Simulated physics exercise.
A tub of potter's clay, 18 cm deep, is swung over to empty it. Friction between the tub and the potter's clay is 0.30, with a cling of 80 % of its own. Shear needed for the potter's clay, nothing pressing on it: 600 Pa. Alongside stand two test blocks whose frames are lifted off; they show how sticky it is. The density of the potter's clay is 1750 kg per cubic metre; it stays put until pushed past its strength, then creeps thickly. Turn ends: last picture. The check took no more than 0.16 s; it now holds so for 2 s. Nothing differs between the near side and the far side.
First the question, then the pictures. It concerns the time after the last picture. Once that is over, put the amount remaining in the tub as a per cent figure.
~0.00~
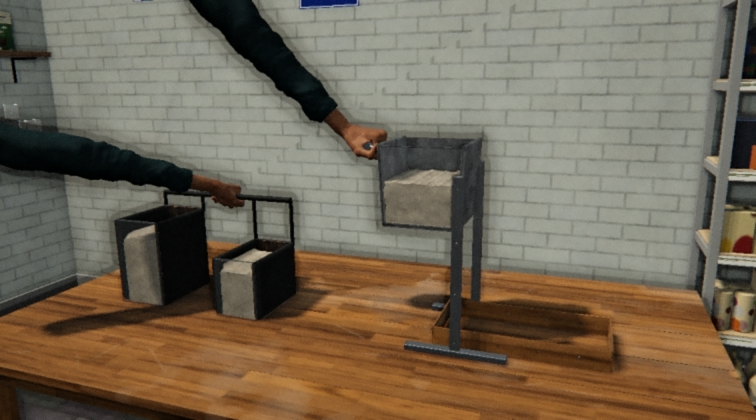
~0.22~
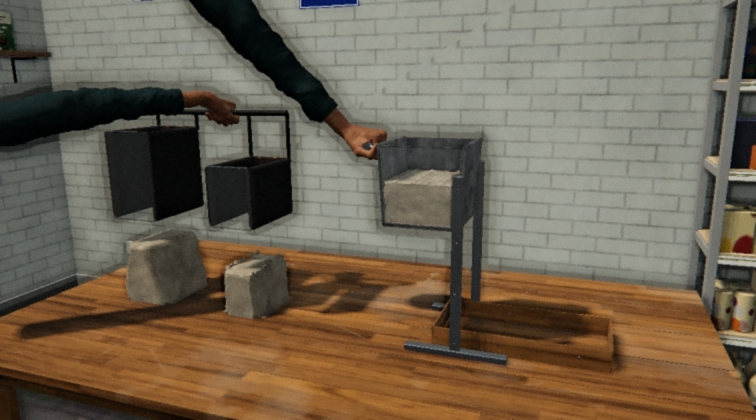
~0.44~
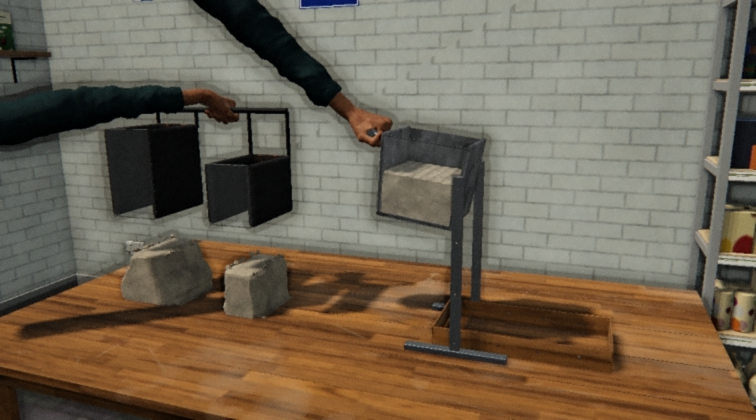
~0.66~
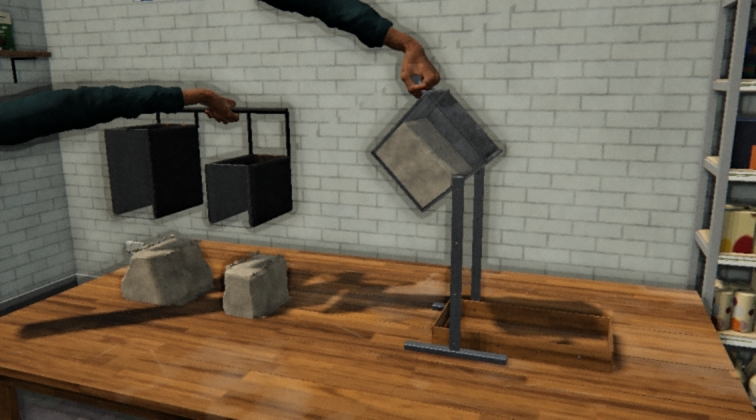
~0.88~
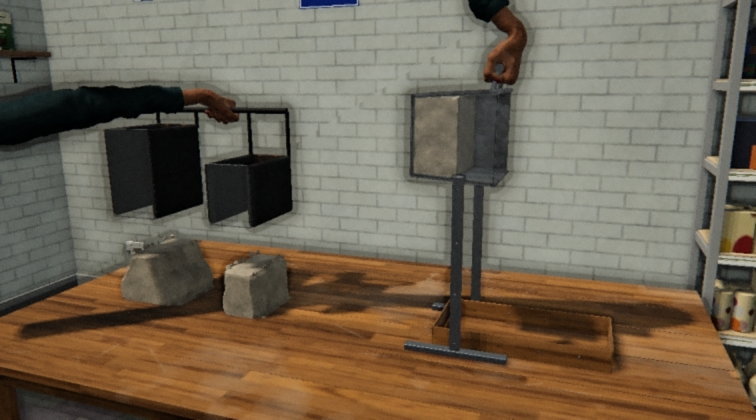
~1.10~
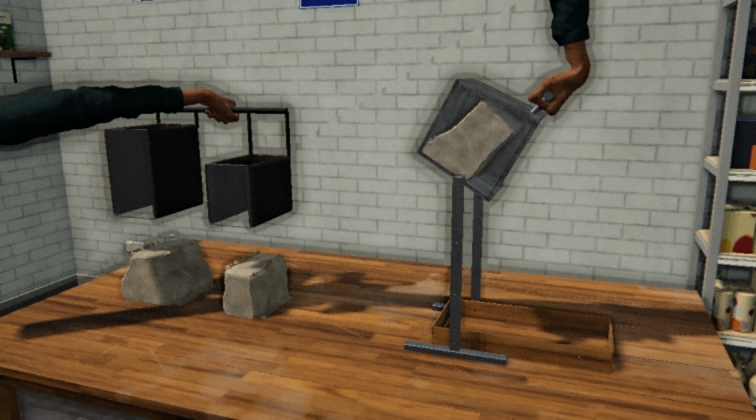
The amount remaining comes to about 10 %.
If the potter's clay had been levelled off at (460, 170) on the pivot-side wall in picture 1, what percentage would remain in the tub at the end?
About 8 %.
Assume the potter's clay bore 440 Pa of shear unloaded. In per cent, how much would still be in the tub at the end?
Around 8 per cent.
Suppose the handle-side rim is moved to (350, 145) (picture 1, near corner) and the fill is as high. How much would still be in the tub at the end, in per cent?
Roughly 8 %.
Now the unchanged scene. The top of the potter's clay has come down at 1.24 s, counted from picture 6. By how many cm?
Roughly 9 cm.
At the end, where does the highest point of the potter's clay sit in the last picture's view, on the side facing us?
(427, 143).
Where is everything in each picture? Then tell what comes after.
In the first frame, handle-side rim at (381, 145), tilt 0 degrees; crest of the potter's clay at (421, 183); block heights 21 cm, 13 cm (left to right).
In the second frame, handle-side rim at (381, 145), tilt 0 degrees; crest of the potter's clay at (421, 183); block heights 18 cm, 13 cm (left to right).
In the third frame, handle-side rim at (385, 134), tilt 8 degrees; crest of the potter's clay at (387, 172); block heights 15 cm, 13 cm (left to right).
In the fourth frame, handle-side rim at (429, 94), tilt 47 degrees; crest of the potter's clay at (403, 125); block heights 15 cm, 13 cm (left to right).
In the fifth frame, handle-side rim at (499, 94), tilt 91 degrees; crest of the potter's clay at (438, 98); block heights 15 cm, 13 cm (left to right).
In the sixth frame, handle-side rim at (536, 122), tilt 119 degrees; crest of the potter's clay at (483, 103); block heights 15 cm, 13 cm (left to right).
After 1.24 s, the tub is at 119 degrees and holds 54 %.
After 1.41 s, the tub is at 119 degrees and holds 11 %.
After 1.58 s, the tub is at 119 degrees and holds 10 %.
After 1.75 s, the tub is at 119 degrees and holds 10 %.
After 3.10 s, the tub is at 119 degrees and holds 10 %.
